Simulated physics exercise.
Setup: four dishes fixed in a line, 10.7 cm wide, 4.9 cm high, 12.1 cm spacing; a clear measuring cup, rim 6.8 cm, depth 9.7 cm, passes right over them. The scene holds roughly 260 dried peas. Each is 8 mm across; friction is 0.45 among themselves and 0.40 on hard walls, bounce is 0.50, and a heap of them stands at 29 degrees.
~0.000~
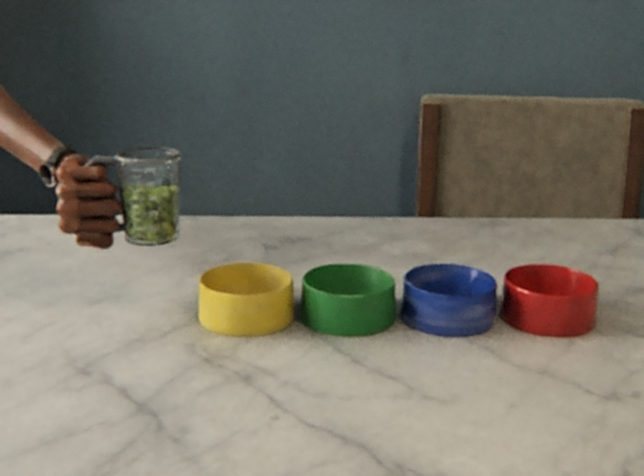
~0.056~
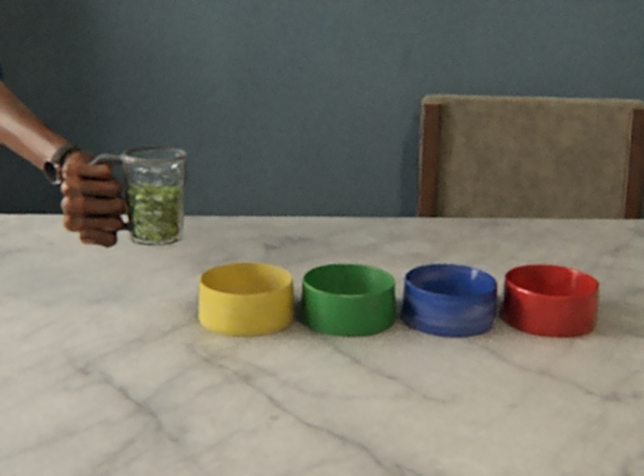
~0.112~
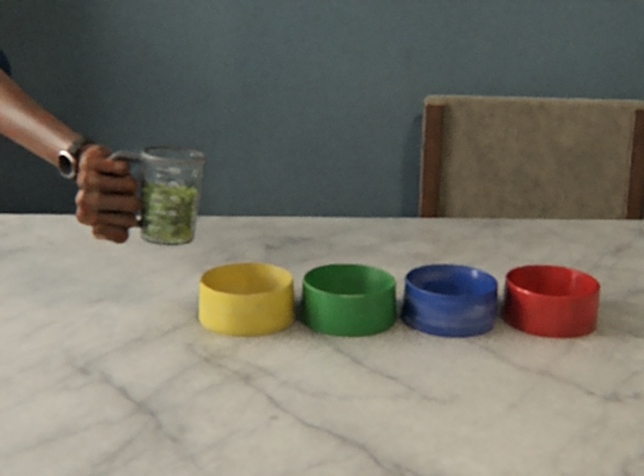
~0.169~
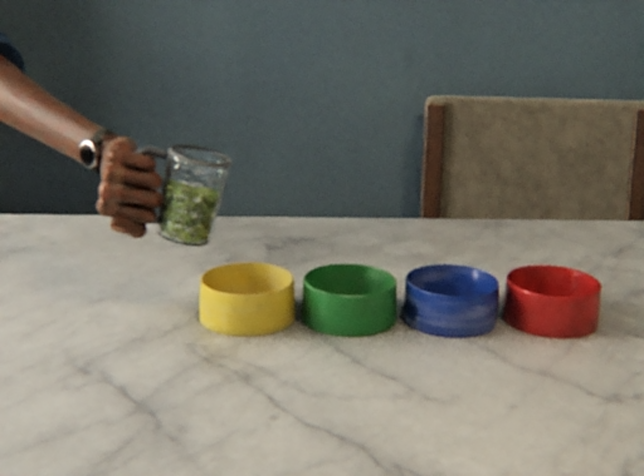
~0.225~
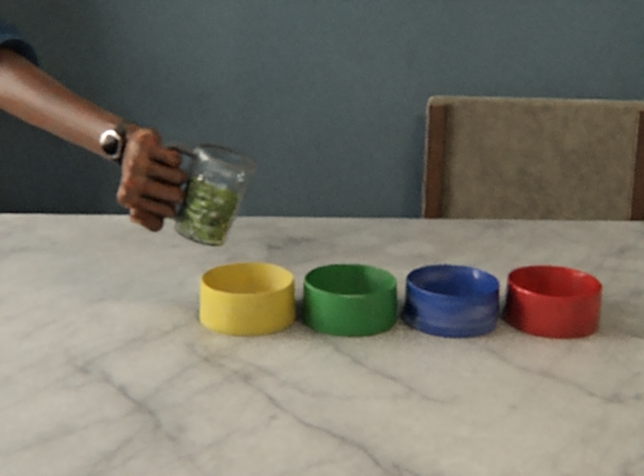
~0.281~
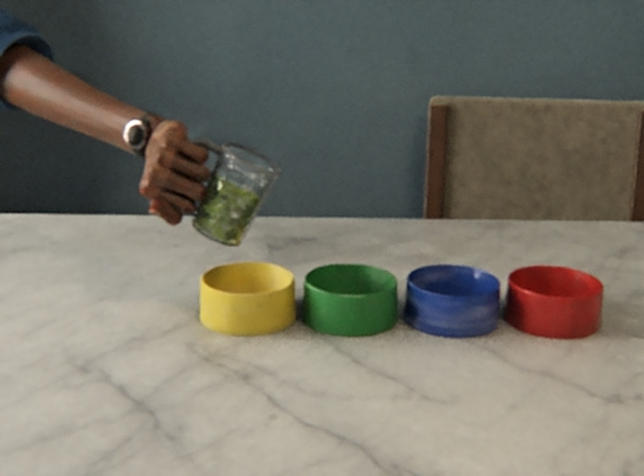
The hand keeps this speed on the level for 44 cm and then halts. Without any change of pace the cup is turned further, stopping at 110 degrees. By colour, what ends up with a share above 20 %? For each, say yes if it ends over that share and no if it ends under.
As I see it, red: It will collect a share beyond a fifth; blue: It will collect a share of a fifth or less; green: It will collect a share of a fifth or less; yellow: It will collect a share of a fifth or less; counter: It will collect a share beyond a fifth.
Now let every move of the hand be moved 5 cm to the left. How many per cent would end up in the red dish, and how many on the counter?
Shares would be red 100 and counter 0.
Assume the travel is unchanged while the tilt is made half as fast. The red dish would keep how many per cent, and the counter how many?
I'd expect red to end at 90 and the counter at 10.
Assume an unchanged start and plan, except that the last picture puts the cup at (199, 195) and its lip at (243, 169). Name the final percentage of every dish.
Then red 40, blue 50, green 0, and yellow 0.
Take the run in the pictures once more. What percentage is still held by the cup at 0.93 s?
About 100 %.
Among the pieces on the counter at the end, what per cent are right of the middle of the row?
Fraction on that side: Around 100 %.
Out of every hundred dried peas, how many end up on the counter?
I'd put it near 50 per cent.
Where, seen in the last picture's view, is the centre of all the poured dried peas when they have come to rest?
After settling, the middle sits near (585, 313).
After 0.67 s, tilt 70 degrees; cup holds 100 %.
Then, at 0.93 s, tilt 100 degrees; cup holds 100 %.
After 1.30 s, tilt 110 degrees; cup holds 15 %, red 35 %.
By 2.4 s all is still; red 50 %, blue 0 %, green 0 %, yellow 0 %, counter 50 %.
